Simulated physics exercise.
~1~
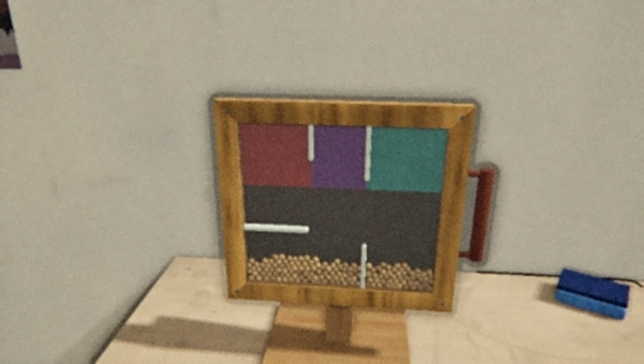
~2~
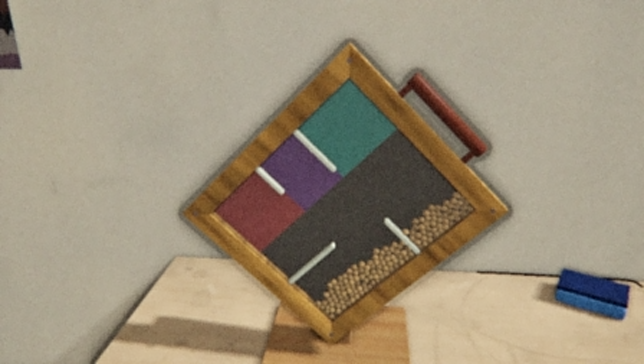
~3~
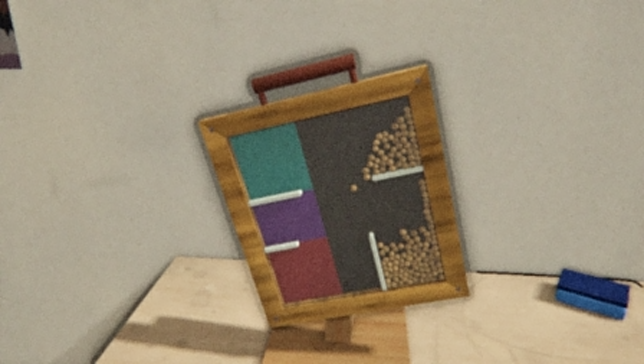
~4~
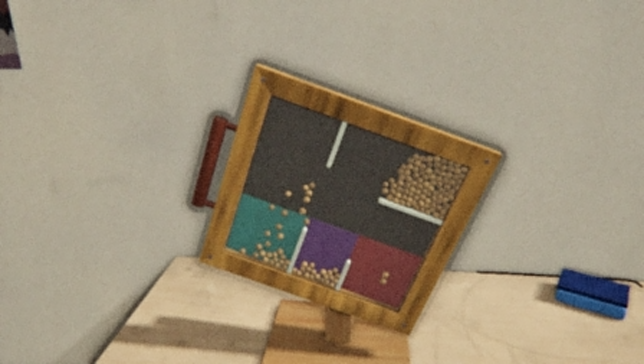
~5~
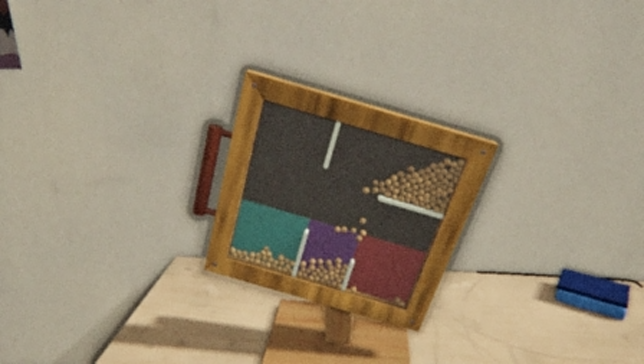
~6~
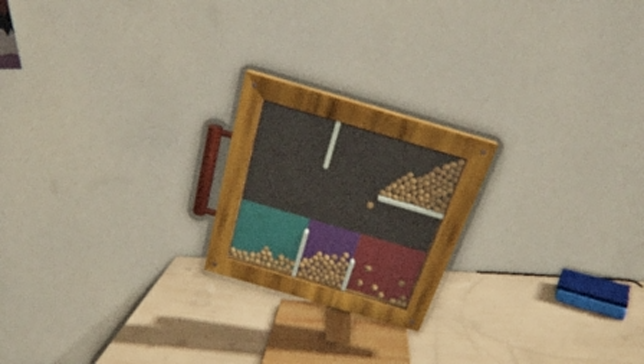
A wooden case turns anticlockwise, spilling beads into coloured pockets, while many stay on a ledge.
